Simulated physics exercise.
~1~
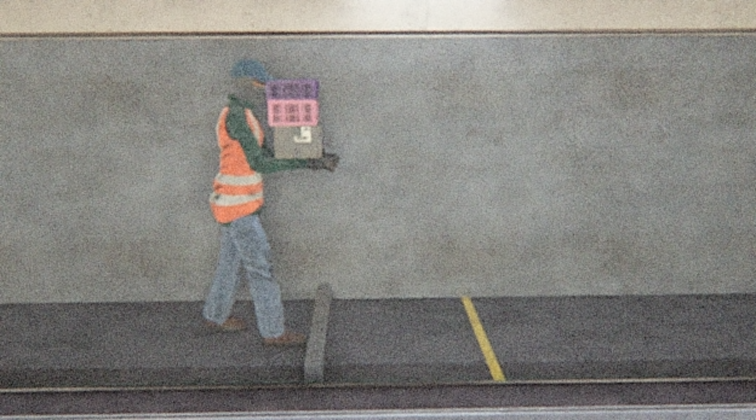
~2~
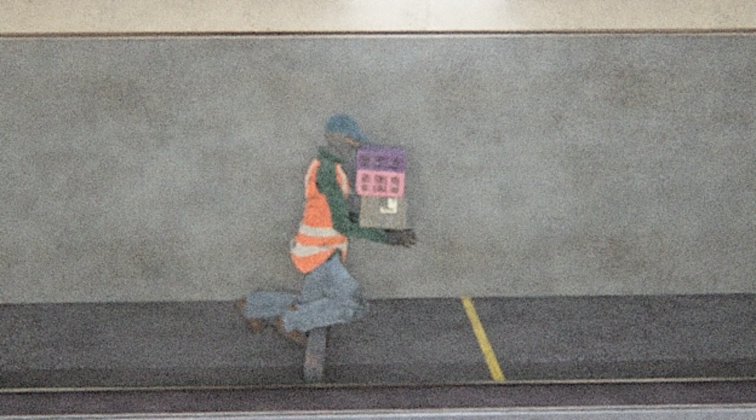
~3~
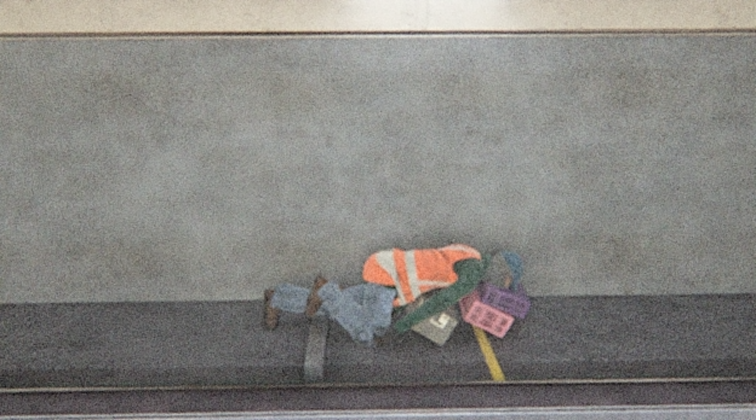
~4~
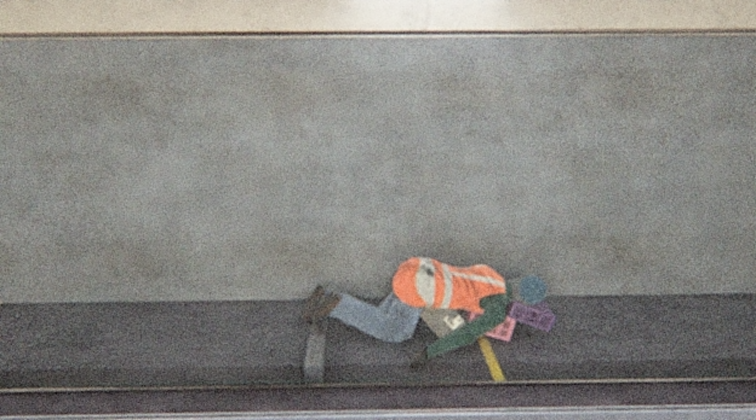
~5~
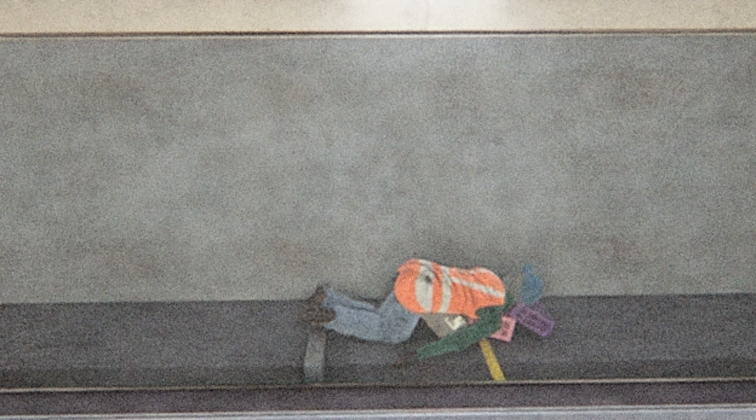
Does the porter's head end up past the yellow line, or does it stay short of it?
The porter's head ends up past the yellow line, on the right side of it.
